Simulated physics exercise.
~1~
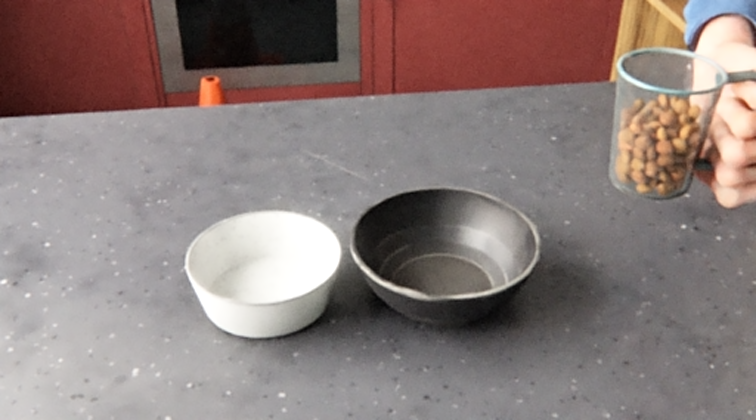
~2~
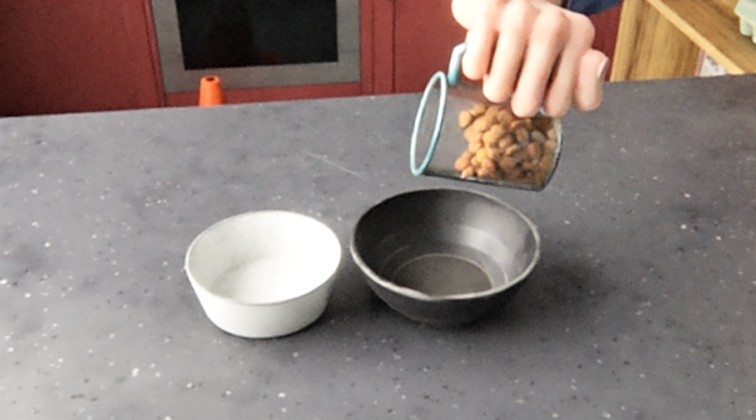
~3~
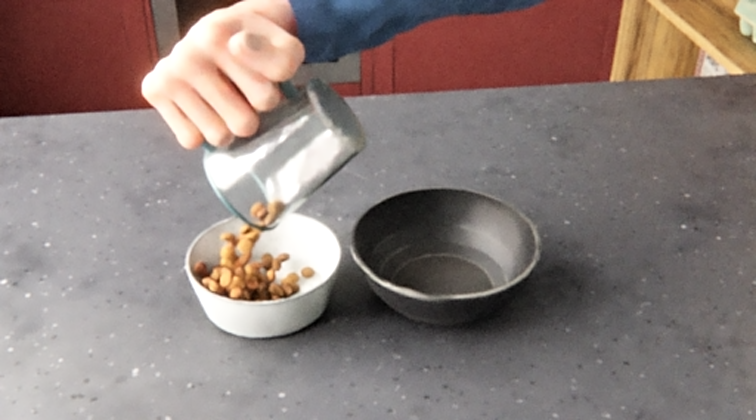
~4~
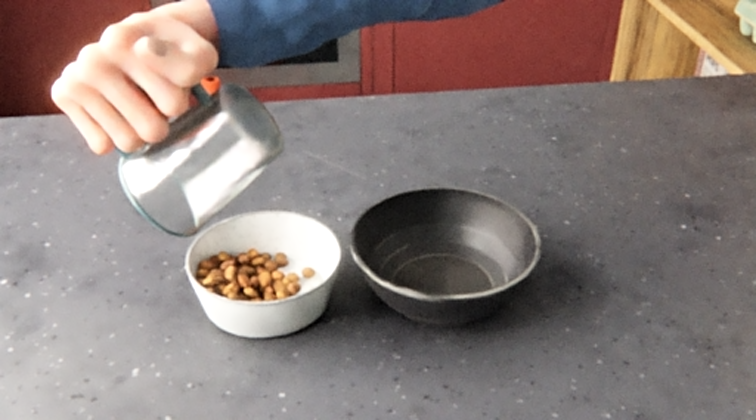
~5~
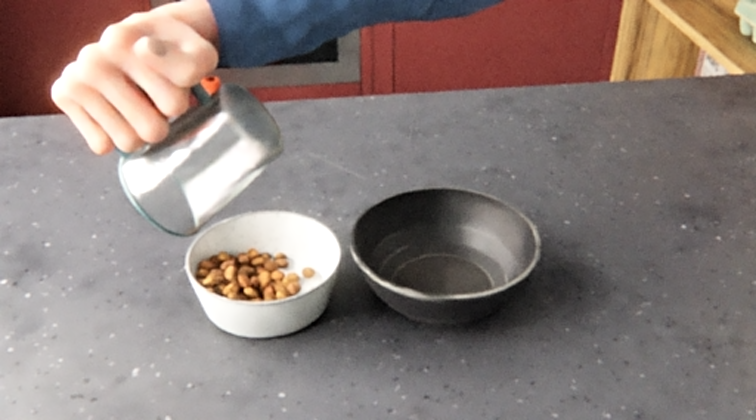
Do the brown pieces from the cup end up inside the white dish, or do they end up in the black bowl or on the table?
They end up inside the white dish. The black bowl stays empty and no pieces are seen on the table.
